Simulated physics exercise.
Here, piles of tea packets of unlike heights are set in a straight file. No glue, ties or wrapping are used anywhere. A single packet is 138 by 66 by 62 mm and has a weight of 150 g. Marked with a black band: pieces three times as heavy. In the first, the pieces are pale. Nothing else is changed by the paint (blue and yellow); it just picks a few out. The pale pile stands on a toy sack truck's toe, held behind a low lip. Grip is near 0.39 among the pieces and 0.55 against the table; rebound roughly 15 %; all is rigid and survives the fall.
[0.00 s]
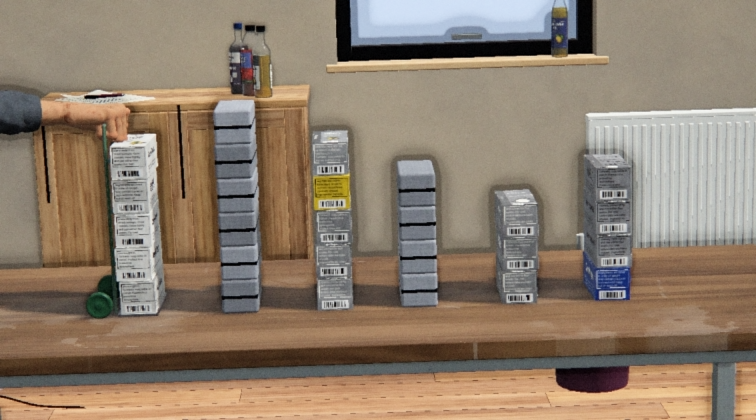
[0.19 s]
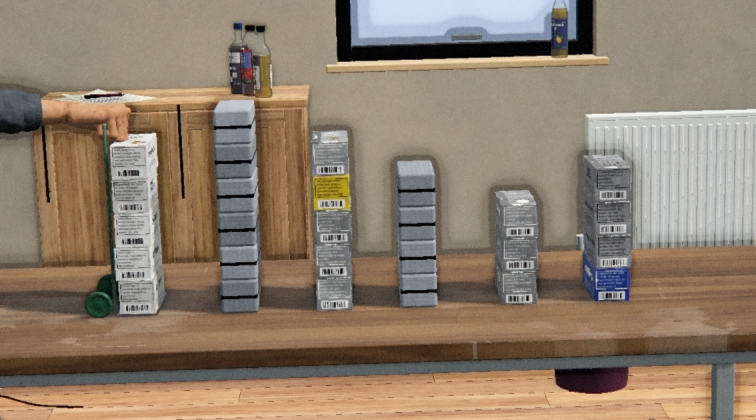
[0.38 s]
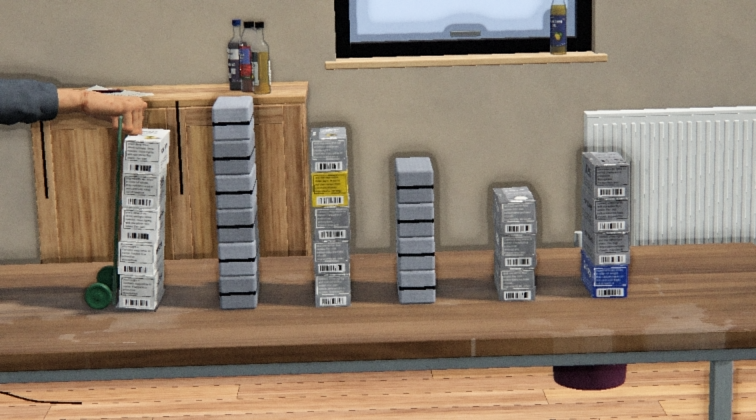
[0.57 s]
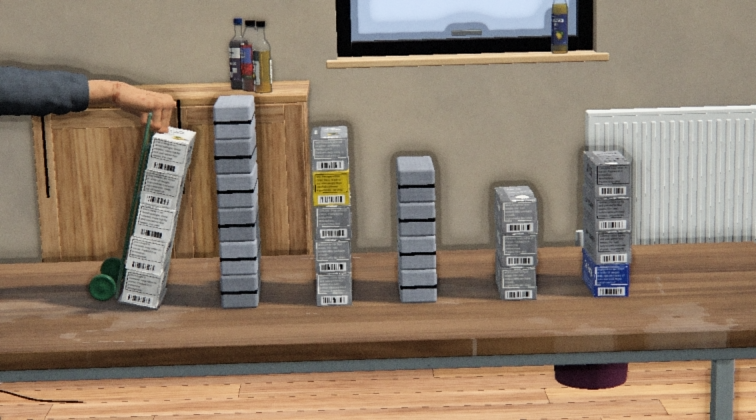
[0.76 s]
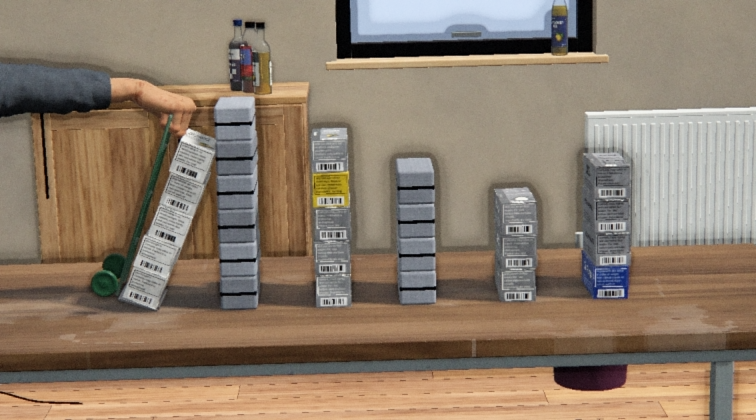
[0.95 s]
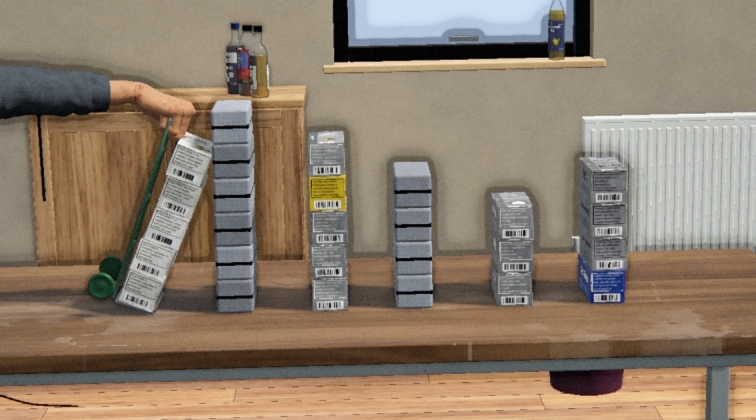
A pale stack of small boxes on a green toy hand truck leans to the right on a wooden table, seen from the side in a room with a cabinet, bottles, window and white radiator. Five grey stacks of differing heights stand to its right, one with a yellow box, the last with blue at its base. A hand from the left tilts the truck rightward, then barely moves, while the view shifts very slightly.
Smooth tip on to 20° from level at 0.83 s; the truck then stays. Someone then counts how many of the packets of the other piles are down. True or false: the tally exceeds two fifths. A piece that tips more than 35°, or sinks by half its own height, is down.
False.
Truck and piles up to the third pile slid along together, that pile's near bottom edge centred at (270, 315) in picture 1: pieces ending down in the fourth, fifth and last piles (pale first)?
In that case fourth pile 0, fifth pile 0, last pile 0.
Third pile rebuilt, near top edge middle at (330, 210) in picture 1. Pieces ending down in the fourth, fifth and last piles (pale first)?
The tally would be fourth 0, then fifth 0, then last 0.
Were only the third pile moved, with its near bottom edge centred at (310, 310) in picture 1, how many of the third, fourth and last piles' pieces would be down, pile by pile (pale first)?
Per pile - third: 0, fourth: 0, last: 0.
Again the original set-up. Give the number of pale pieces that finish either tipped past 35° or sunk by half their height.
Tally of pale pieces: 0.
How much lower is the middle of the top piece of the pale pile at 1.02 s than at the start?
The top piece is some 0 centimetres lower than at the start.
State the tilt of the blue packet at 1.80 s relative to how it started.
Angle from initial pose, roughly 0 deg - estimate.
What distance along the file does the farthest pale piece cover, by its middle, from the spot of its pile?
Around 12 centimetres.
Around 1.02 s, 0 of the pale pile down; none of the 22 other packets down.
Finally (1.9 s), 0 of the pale pile down; none of the 22 other packets down; blue packet unmoved; yellow packet unmoved. That is 0 per cent. Seen by the last camera, middles, blue packet near (601, 278), yellow packet near (328, 187).
